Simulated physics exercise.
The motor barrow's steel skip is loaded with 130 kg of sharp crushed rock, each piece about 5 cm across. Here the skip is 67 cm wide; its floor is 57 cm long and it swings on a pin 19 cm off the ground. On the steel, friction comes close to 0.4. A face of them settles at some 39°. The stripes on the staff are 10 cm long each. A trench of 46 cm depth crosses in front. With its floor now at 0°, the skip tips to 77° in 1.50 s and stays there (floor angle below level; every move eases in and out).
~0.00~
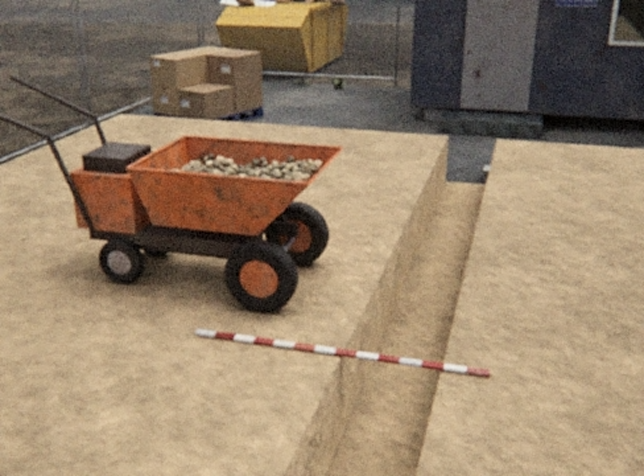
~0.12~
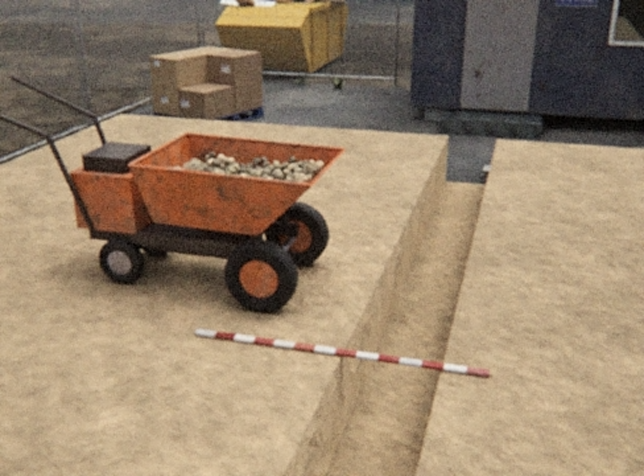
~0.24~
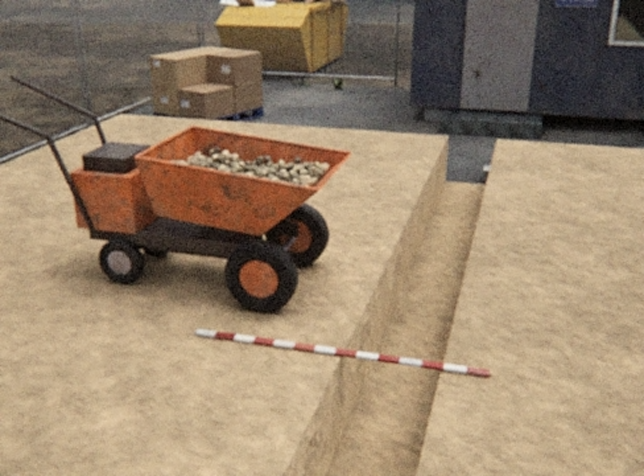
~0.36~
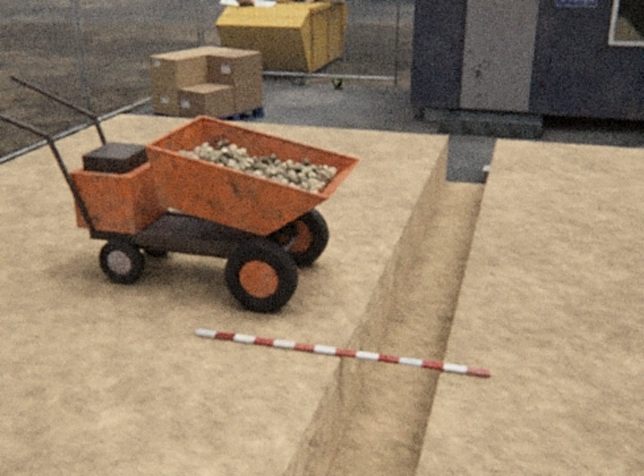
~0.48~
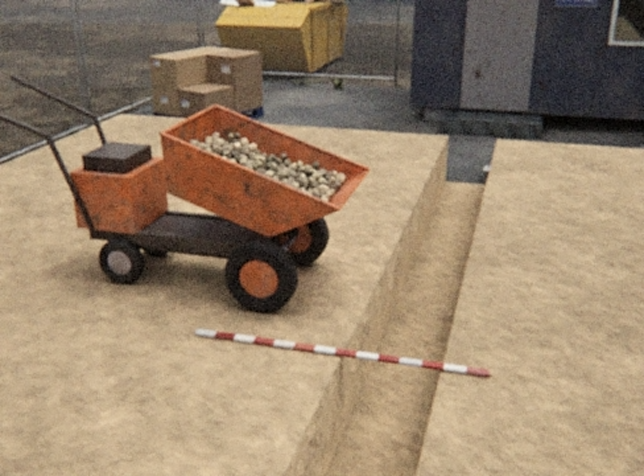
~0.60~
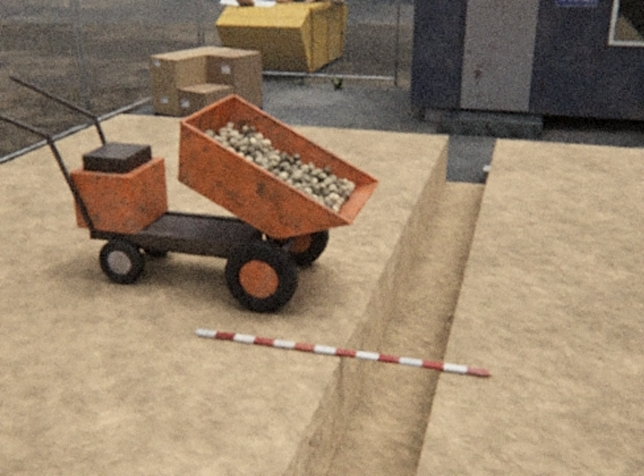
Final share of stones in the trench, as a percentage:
100 per cent.
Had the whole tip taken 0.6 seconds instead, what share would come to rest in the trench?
I'd put it at roughly 95 per cent.
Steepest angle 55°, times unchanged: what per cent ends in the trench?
Some 15 in a hundred, I'd say.
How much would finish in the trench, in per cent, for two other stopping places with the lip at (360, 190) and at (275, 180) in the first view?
From the first spot near 60, from the second near 65 per cent.
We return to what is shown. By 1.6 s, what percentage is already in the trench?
At that moment: Approx. 50 %.
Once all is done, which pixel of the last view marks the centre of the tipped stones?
I'd put it close to (421, 365).
After 1.1 s the floor is at 65°; 100 % in the skip; the foremost stones are at (381, 273).
After 1.6 s the floor is at 77°; 48 % in the skip, 52 % in the trench; the foremost stones are at (446, 377).
After 2.0 s the floor is at 77°; 12 % in the skip, 88 % in the trench; the foremost stones are at (450, 353).
After 3.9 s the floor is at 77°; 0 % in the skip, 100 % in the trench; the foremost stones are at (450, 356).
